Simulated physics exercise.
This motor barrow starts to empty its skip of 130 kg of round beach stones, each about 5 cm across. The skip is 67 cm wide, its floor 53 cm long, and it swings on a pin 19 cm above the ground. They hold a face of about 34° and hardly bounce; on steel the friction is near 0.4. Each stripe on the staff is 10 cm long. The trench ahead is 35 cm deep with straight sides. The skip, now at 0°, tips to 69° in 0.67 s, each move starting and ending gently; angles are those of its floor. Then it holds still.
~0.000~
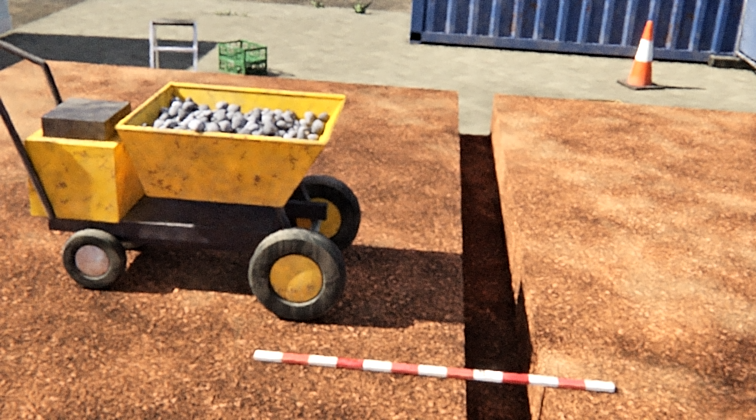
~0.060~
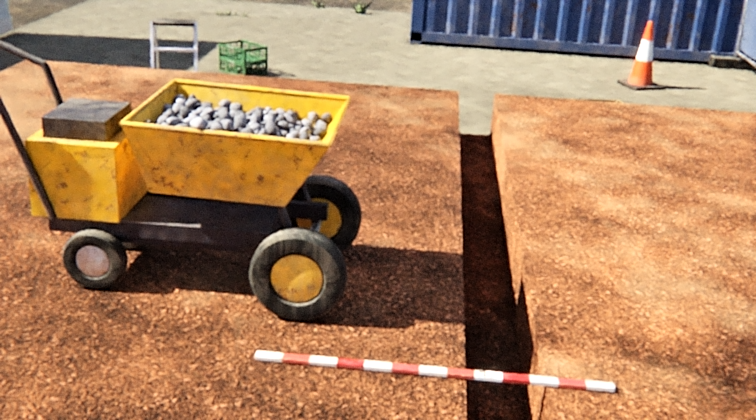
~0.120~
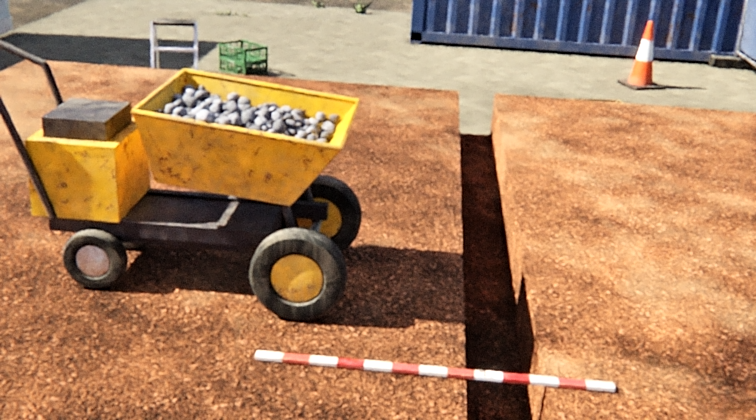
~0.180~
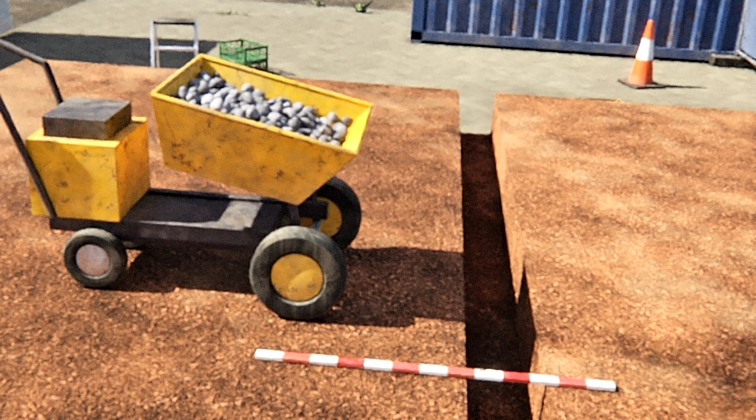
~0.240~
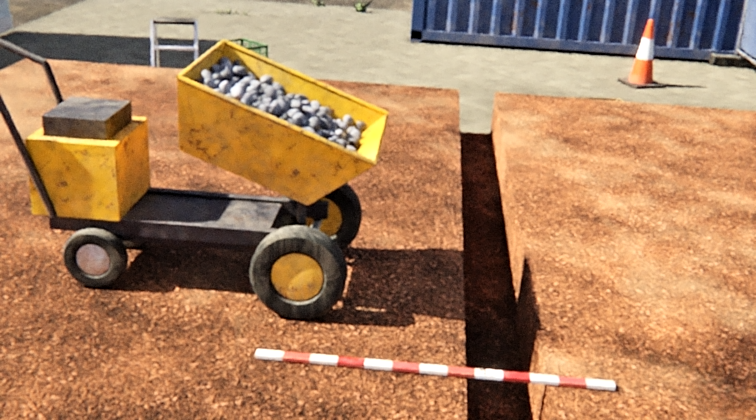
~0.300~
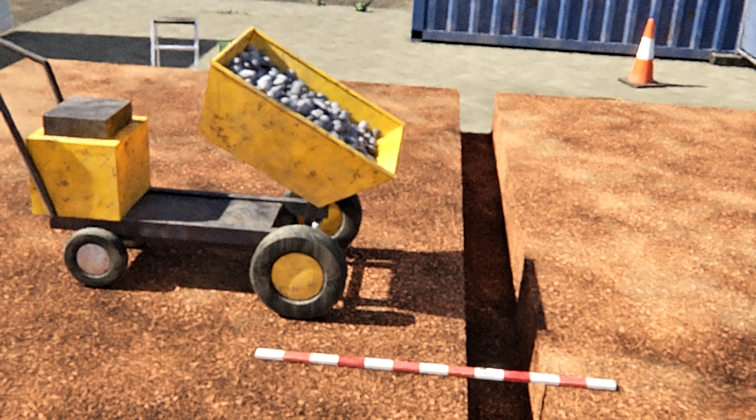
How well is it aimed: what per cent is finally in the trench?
About 72 per cent.
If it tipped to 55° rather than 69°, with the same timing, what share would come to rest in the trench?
Then about 40 per cent.
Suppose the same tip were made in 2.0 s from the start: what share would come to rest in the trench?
It would be near 95 per cent.
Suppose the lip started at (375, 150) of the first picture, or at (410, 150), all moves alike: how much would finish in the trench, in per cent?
First some 40, then 25 per cent.
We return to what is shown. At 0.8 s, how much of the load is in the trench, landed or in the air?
Some 30 per cent.
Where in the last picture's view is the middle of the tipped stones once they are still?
Around (504, 344).
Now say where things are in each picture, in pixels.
In the first frame, the skip is at 0°, its lip at (325, 144); the top of the load is at (241, 116).
In the second frame, the skip is at 2°, its lip at (329, 145); the top of the load is at (212, 111); the stones move at 0.4 m/s on average.
In the third frame, the skip is at 6°, its lip at (340, 148); the top of the load is at (199, 99); the stones move at 0.8 m/s on average.
In the fourth frame, the skip is at 12°, its lip at (356, 154); the top of the load is at (209, 85); the stones move at 1.1 m/s on average.
The fifth frame shows lip at (375, 164), floor tilted 20°, highest stones at (223, 71); the stones move at 1.4 m/s on average.
In the sixth frame, the skip is at 29°, its lip at (394, 177); the top of the load is at (248, 59); the stones move at 1.5 m/s on average.
After 0.5 s the floor is at 58°; 100 % in the skip; the foremost stones are at (423, 205).
After 0.8 s the floor is at 69°; 67 % in the skip, 4 % short of the trench, 28 % in the trench; the foremost stones are at (540, 285).
After 1.1 s the floor is at 69°; 23 % in the skip, 3 % short of the trench, 48 % in the trench, 26 % past the trench; the foremost stones are at (715, 312).
After 3.1 s the floor is at 69°; 0 % in the skip, 3 % short of the trench, 72 % in the trench, 26 % past the trench; the foremost stones are past the picture's edge.
